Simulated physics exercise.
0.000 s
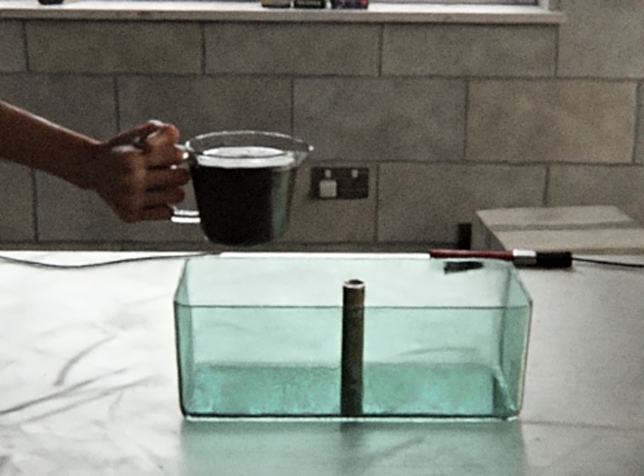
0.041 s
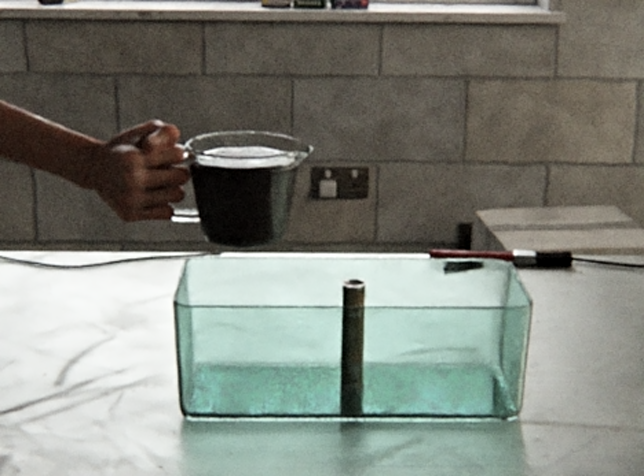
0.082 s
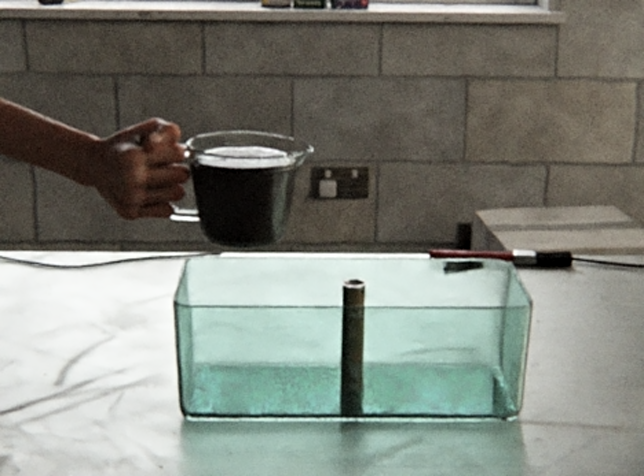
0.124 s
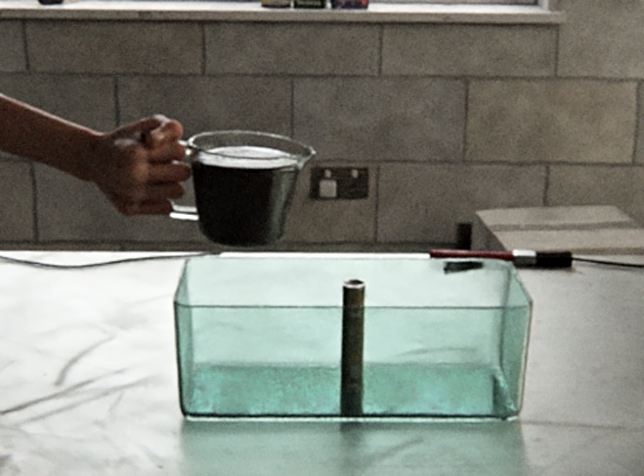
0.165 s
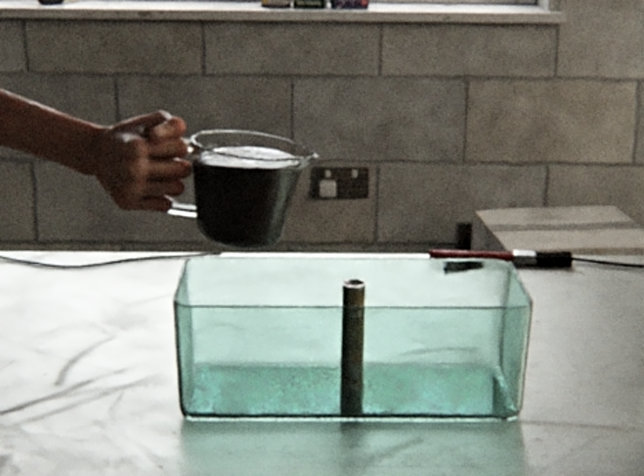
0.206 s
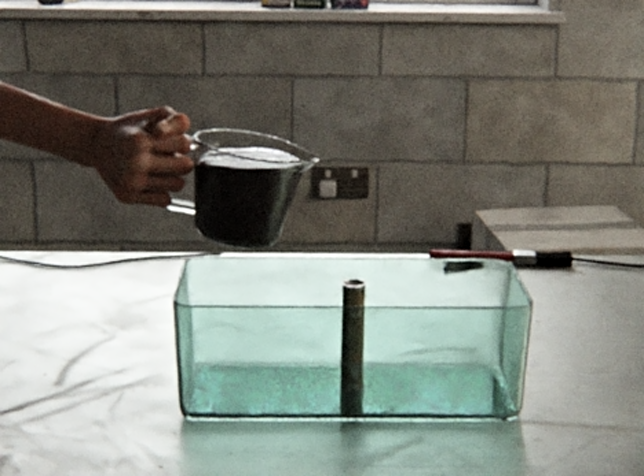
A hand holding a glass jug of dark liquid above a clear basin with an upright cylinder, tilting it slightly rightward.
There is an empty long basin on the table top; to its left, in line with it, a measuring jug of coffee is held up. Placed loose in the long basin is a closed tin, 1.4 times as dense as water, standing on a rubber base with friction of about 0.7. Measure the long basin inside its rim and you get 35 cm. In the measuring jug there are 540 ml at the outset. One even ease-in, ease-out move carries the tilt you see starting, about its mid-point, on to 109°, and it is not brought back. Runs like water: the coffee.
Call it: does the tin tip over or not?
It tips over.
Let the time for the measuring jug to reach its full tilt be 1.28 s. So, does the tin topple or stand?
It tumbles over, then.
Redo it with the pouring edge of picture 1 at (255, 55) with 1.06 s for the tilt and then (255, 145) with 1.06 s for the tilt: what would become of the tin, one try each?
The tin overturns the first time and stays vertical the second time.
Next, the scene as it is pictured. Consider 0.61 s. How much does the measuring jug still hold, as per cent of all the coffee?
Still held: Roughly 66 % of the total.
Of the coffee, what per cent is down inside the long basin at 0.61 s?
Roughly 12 percent.
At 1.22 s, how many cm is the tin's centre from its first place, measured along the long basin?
Close to 8 cm.
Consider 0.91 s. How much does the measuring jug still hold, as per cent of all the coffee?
About 10 % is still there.
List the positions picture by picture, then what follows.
It leans 0°; its right rim is at (312, 147); the coffee meets the walls at (193, 157) and (297, 158); the long basin's rim runs from (179, 282) to (521, 284); the tin's top is at (354, 288), in the first frame.
It leans 0°; its right rim is at (313, 148); the coffee meets the walls at (192, 157) and (297, 158), in the second frame.
It leans 2°; its right rim is at (313, 149); the coffee meets the walls at (193, 156) and (298, 159), in the third frame.
It leans 4°; its right rim is at (315, 151); the coffee meets the walls at (195, 157) and (299, 160), in the fourth frame.
It leans 6°; its right rim is at (317, 155); the coffee meets the walls at (197, 156) and (301, 160), in the fifth frame.
It leans 10°; its right rim is at (319, 159); the coffee meets the walls at (198, 157) and (305, 161), in the sixth frame.
After 0.61 s the tilt is 68° and 67 per cent is still to pour; the tin stands where it began.
After 0.91 s the tilt is 104° and 10 per cent is still to pour; the tin leans 7°.
After 1.22 s the tilt is 109° and 0 per cent is still to pour; the tin lies on its side.
After 1.56 s the tilt is 109° and 0 per cent is still to pour; the tin lies on its side.
In the end the tin lies on its side.
